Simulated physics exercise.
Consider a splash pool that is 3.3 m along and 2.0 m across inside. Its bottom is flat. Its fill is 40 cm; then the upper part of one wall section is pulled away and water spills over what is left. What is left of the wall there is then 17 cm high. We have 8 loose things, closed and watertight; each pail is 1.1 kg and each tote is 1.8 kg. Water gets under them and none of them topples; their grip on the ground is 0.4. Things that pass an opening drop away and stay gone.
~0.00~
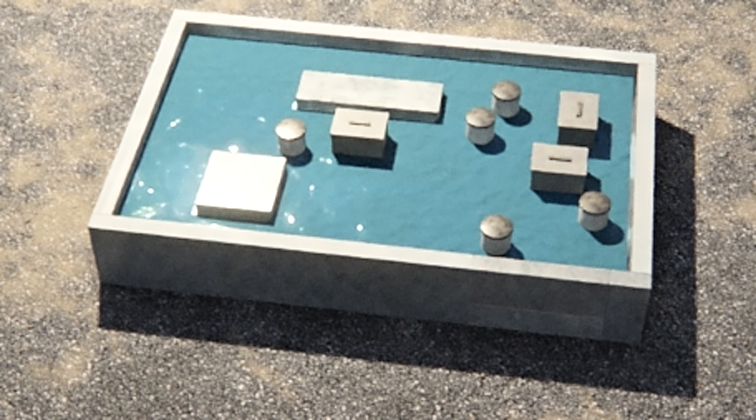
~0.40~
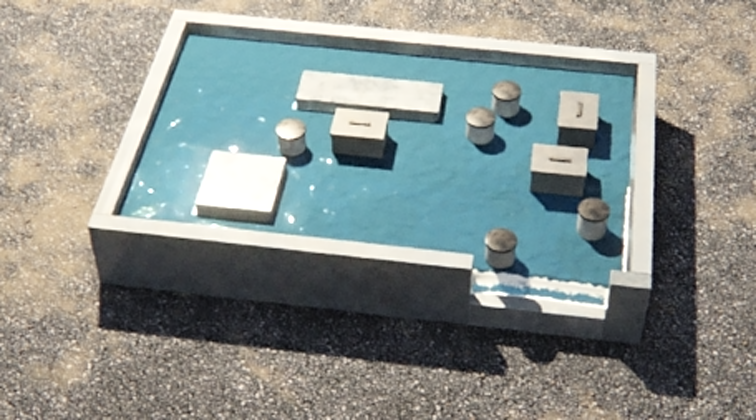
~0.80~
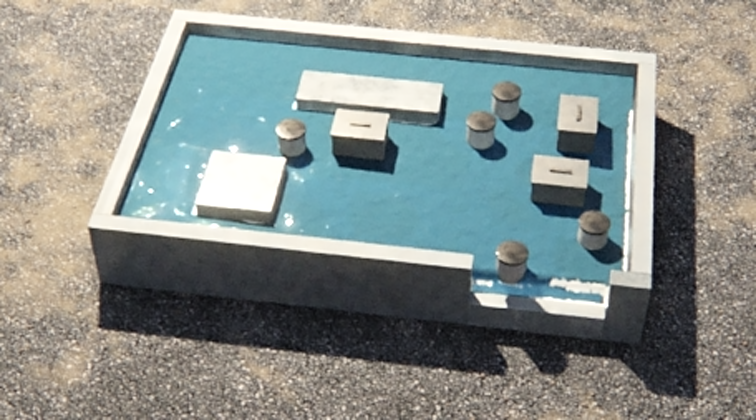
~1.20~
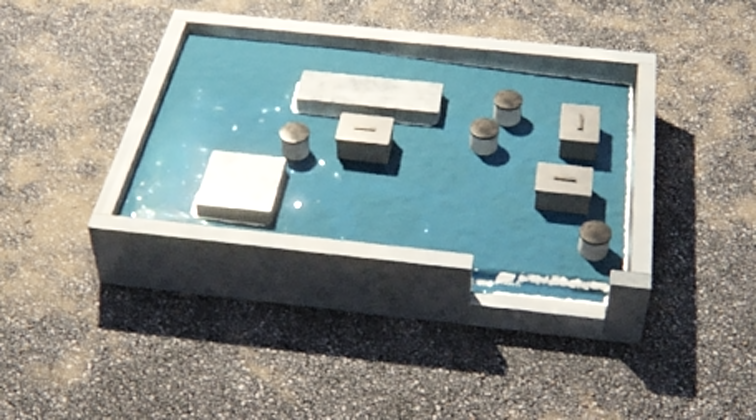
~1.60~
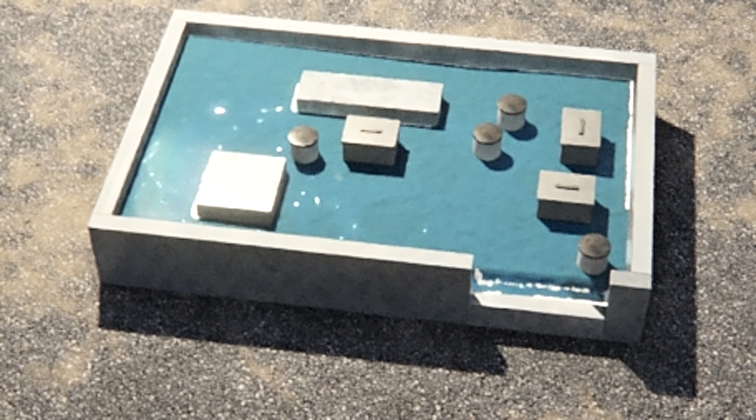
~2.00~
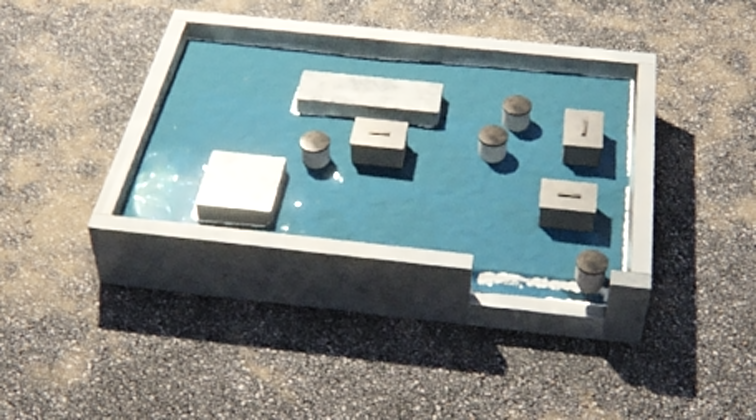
Pale, brown-topped pails and boxy totes float on blue water in a rectangular, pale-walled pool on gritty ground, seen steadily from above at an angle. A low white square block sits at left and a long pale slab at the back, both still. A gap opens in the front wall at right, the nearest pail drifts into it and disappears, and the others slide slowly forward and mostly rightward.
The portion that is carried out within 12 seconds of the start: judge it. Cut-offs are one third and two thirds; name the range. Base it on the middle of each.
Range: One third to two thirds.
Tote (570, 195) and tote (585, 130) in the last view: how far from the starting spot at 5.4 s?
For the first it's gone out, and for the second it's 40 cm.
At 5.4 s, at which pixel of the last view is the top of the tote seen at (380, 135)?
By that time it sits near (409, 151).
After 2.8 s 2 of 8 are out; 6 afloat.
After 5.4 s 3 of 8 are out; 5 afloat.
After 8.0 s 3 of 8 are out; 5 afloat.
After 12.0 s 3 of 8 are out; 5 afloat.
